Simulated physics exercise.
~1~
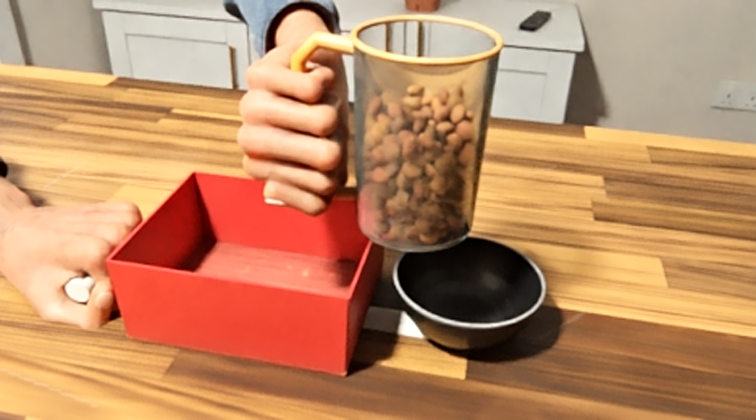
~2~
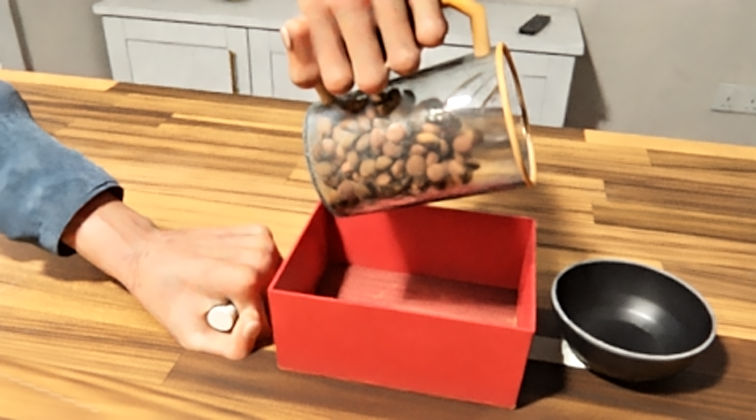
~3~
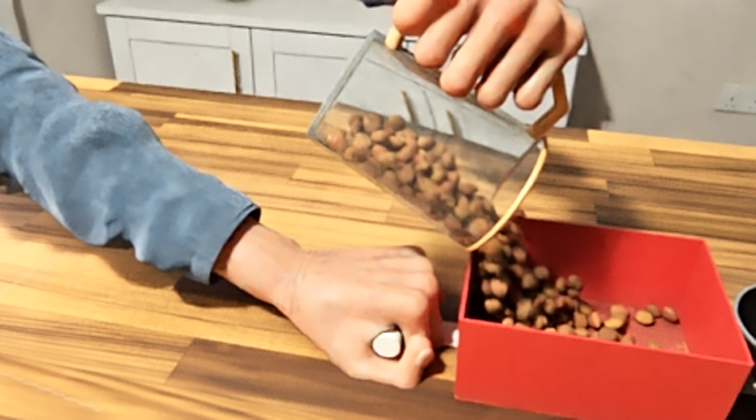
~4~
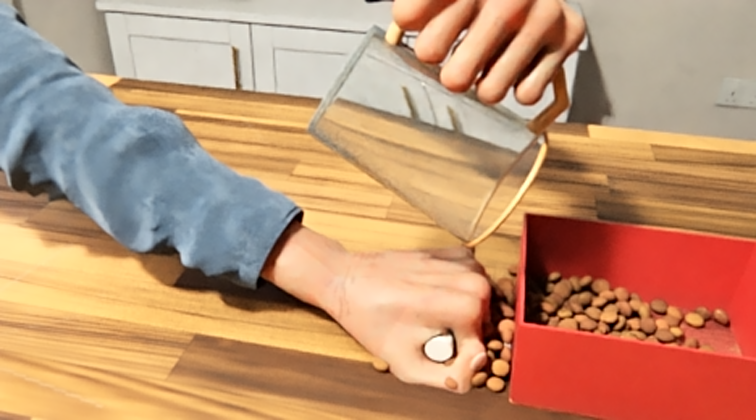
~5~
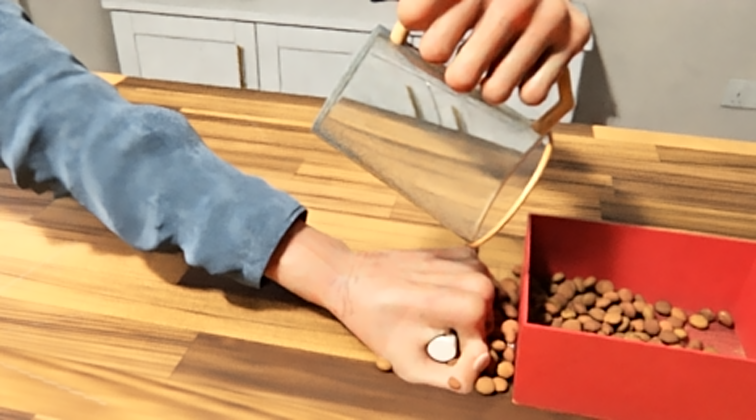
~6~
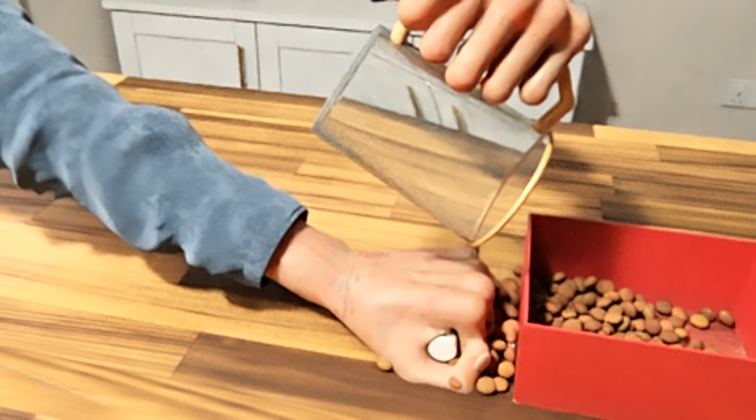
A clear cup with a yellow rim and handle, filled with brown kibble, is held above a striped wooden table, seen from slightly above with pale cabinets behind. Below sit an open red tin and, to its right, a black bowl, while a fist wearing a ring rests at the left. The fist moves right with the tin and bowl as the other hand tips the cup. Kibble pours into the tin, and the bowl slides out of view. The cup empties, still tilted downward, leaving most pieces in the tin and others scattered beside the fist.
